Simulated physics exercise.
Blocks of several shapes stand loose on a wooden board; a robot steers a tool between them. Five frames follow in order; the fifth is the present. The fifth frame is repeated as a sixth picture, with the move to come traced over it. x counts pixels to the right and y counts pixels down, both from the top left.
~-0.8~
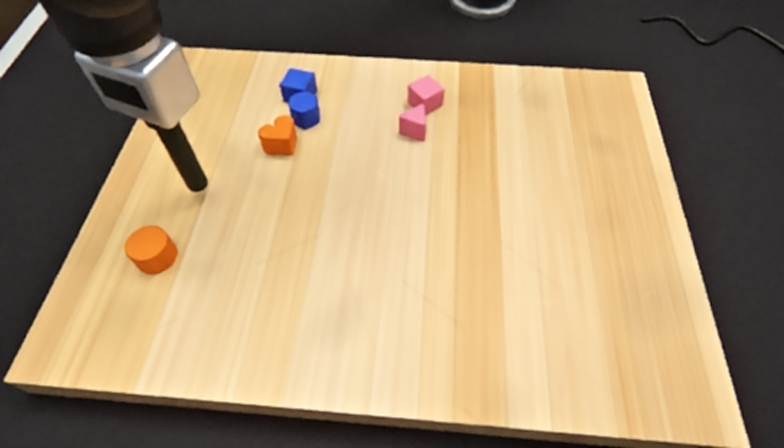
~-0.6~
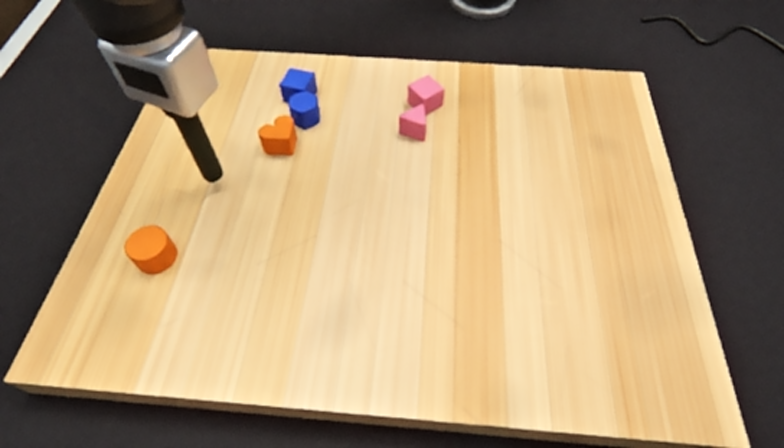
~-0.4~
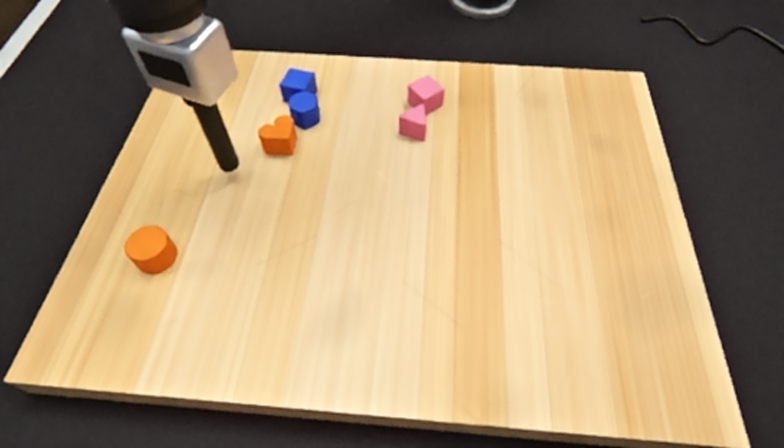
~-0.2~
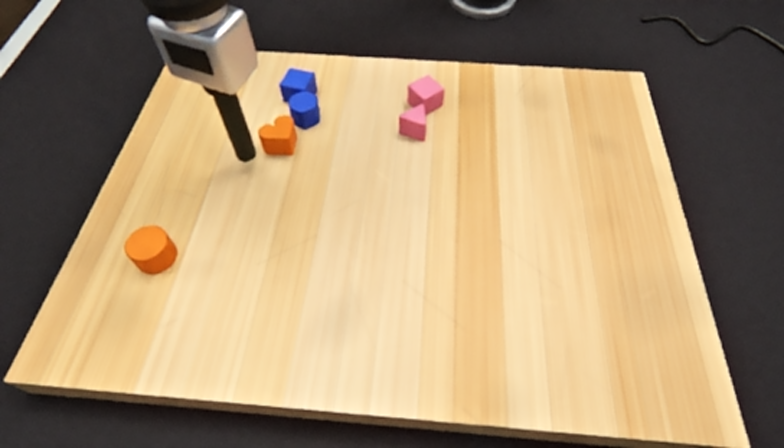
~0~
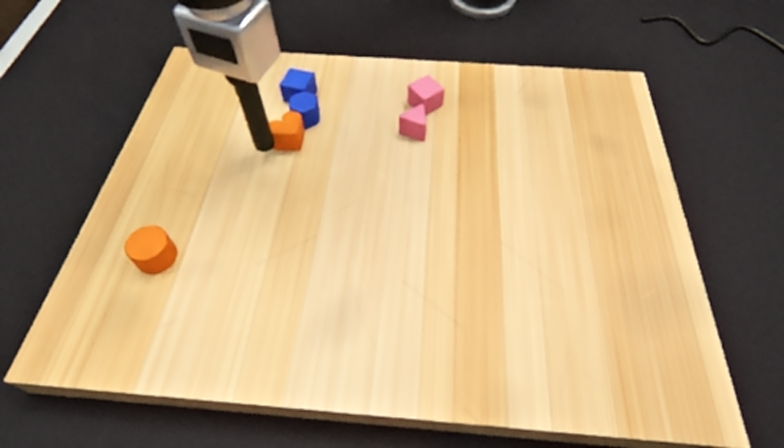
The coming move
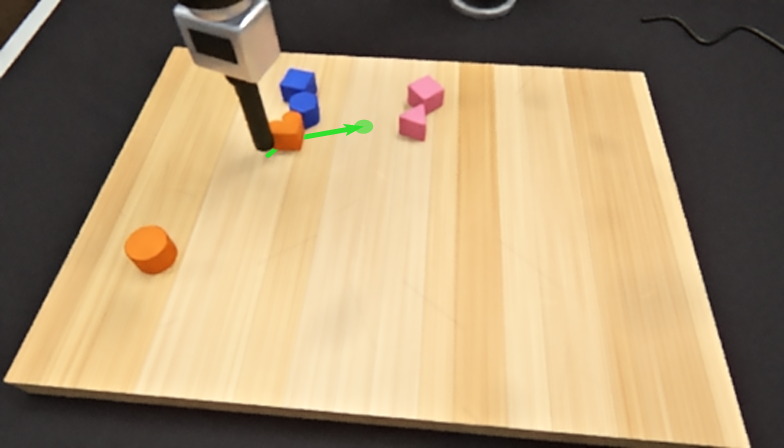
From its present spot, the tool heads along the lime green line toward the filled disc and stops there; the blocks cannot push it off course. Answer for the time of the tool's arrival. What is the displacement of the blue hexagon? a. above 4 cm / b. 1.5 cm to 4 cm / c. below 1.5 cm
The one that fits is b, 1.5 cm to 4 cm.
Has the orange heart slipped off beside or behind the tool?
My answer is no.
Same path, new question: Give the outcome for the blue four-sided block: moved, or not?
At the end, its place is the same.
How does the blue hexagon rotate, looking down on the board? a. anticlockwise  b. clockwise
Choice a: Anticlockwise.
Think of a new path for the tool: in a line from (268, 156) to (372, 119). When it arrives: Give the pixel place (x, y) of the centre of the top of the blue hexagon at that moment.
Final place: (318, 94).
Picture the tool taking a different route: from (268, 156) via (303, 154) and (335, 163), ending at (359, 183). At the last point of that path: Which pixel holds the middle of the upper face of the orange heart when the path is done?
I'd place it at (321, 118), taking the centre of its top.
The drawn path runs from (268, 156) through (296, 139) and (330, 132) to (364, 127).
What follows on the original path. One third of the way, tool (295, 129); orange heart (318, 113), turned 40° clockwise; blue hexagon (318, 94), turned 45° anticlockwise.
Two thirds of the way, tool (330, 123); orange heart (352, 106), turned 30° clockwise; blue hexagon (322, 91), turned 70° anticlockwise.
At the end, tool (363, 117); orange heart (383, 98), turned 20° clockwise; blue four-sided block not moved; blue hexagon (322, 91), turned 70° anticlockwise; pink triangular piece not moved.
